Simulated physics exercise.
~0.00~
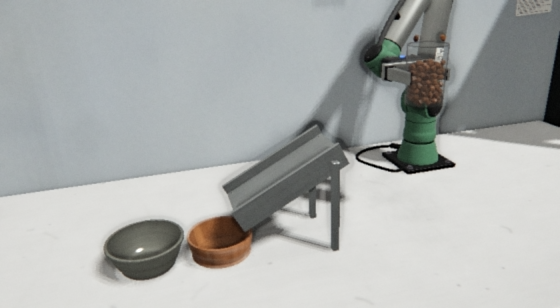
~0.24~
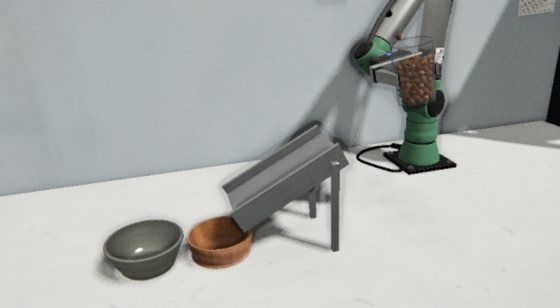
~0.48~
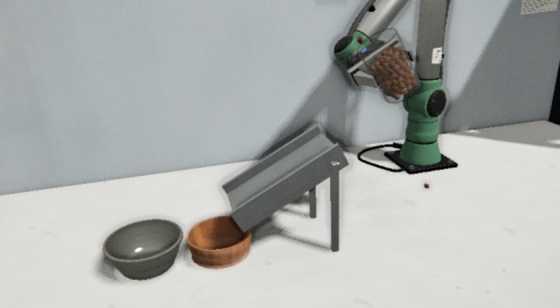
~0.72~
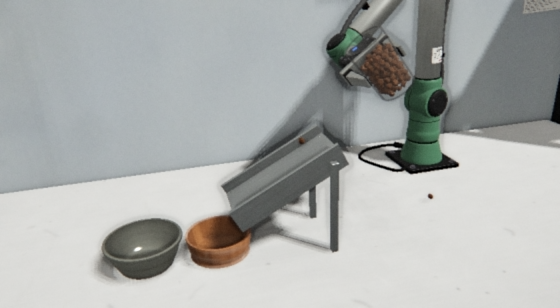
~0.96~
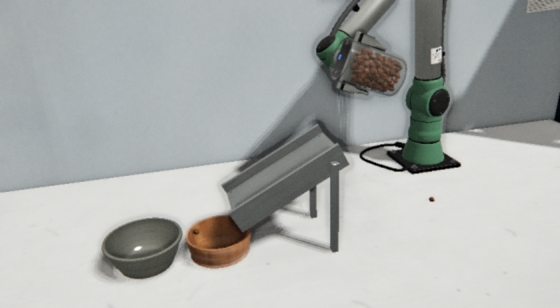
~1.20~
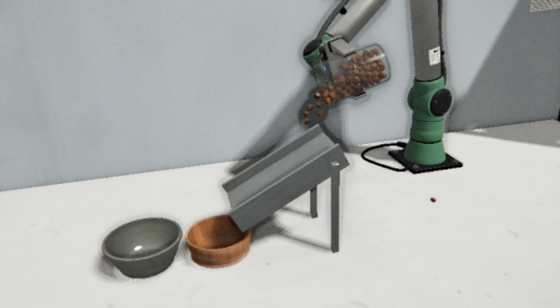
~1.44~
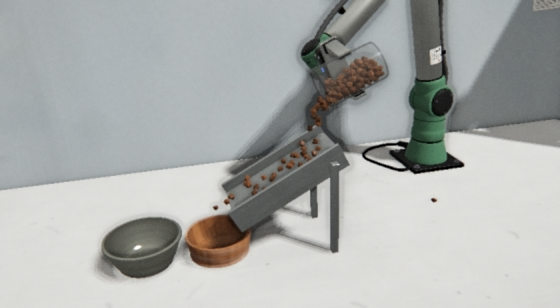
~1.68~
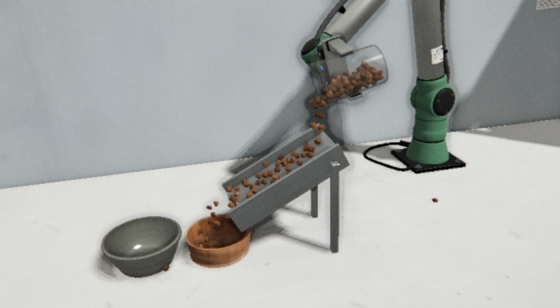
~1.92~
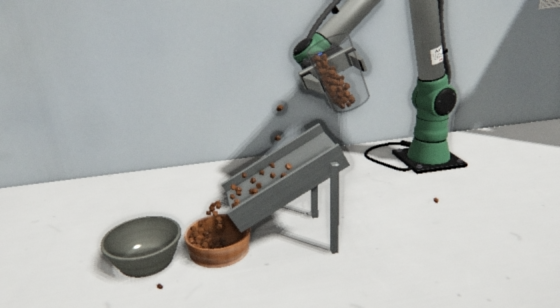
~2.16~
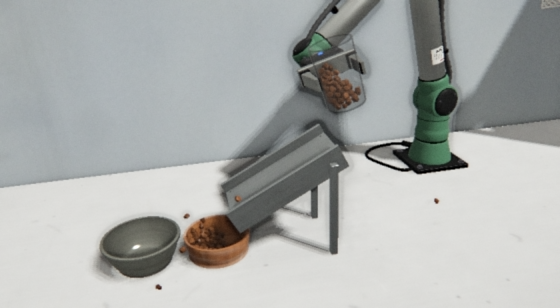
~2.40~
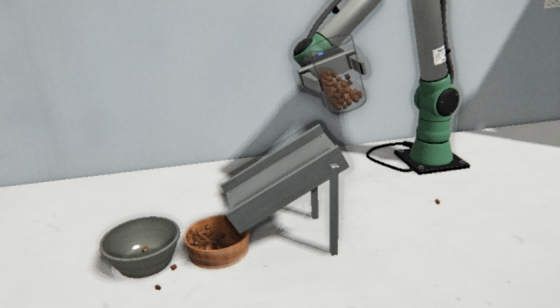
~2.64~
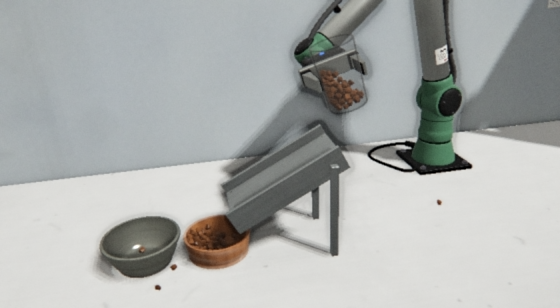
A robot arm tips brown pellets down a chute, mostly into the orange-brown bowl, keeping some.
